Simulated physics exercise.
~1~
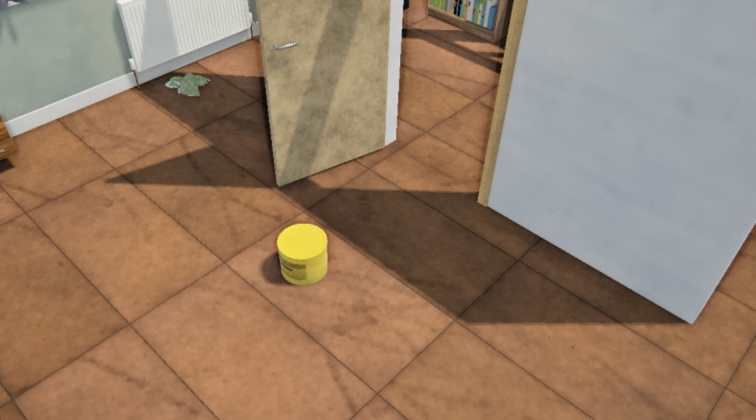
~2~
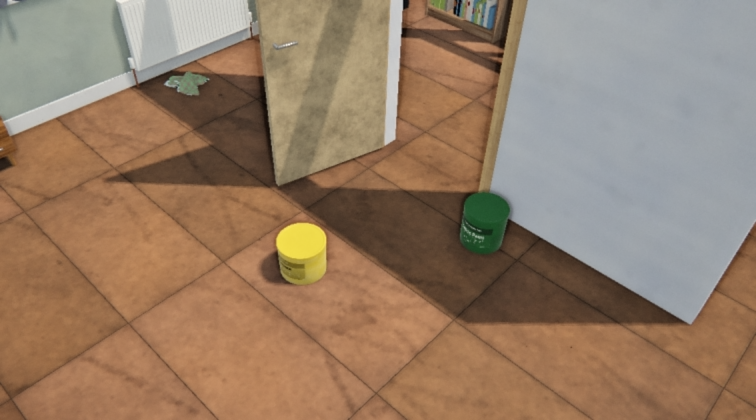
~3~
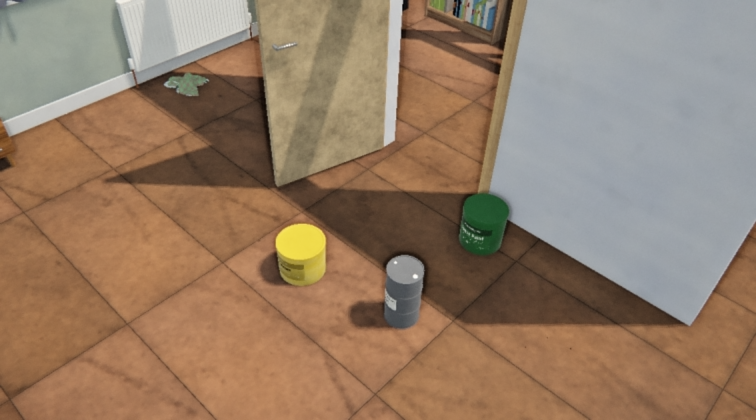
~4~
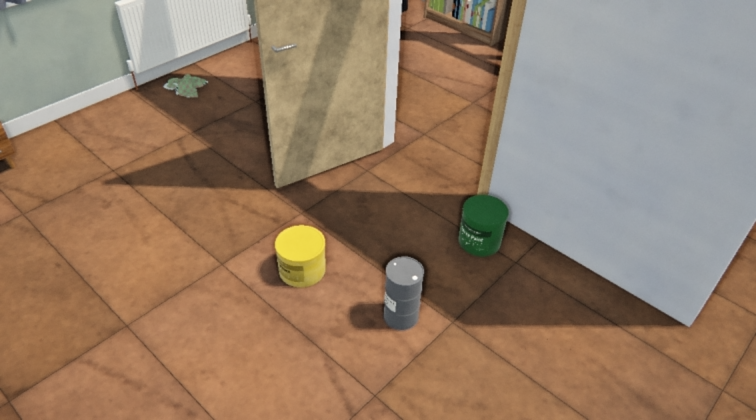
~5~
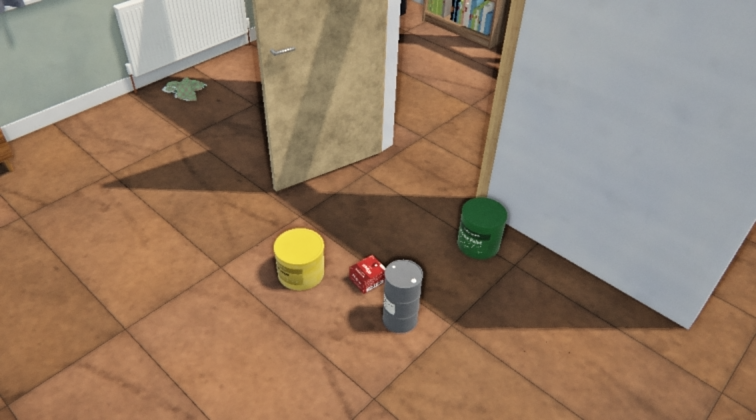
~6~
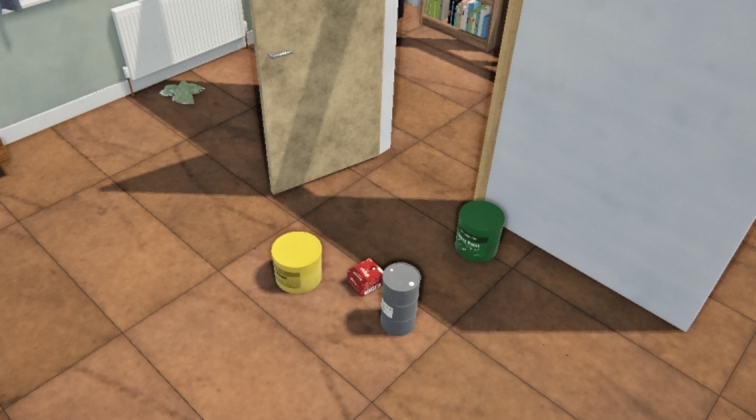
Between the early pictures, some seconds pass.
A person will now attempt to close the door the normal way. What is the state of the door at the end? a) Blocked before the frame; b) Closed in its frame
Answer: B.
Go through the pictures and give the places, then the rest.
In the first frame, door wide open and still.
In the second frame, door wide open and still; green pail (484, 223).
In the third frame, door wide open and still; yellow pail (302, 255); green pail (483, 225).
In the fourth frame, door wide open and still; grey canister (403, 294); yellow pail (301, 257).
In the fifth frame, door wide open and still; green pail (481, 229); grey canister (402, 297).
In the sixth frame, door wide open and still; red box (366, 278); yellow pail (298, 263).
Then, 0.60 s later than the last frame, open by 86°.
Then, 1.00 s later than the last frame, open by 55°.
Then, 1.20 s later than the last frame, open by 37°.
Then, 1.50 s later than the last frame, open by 9°.
When it is over, open by 0°; all 4 as before. End places, in pixels of the last picture, red box near (366, 278).
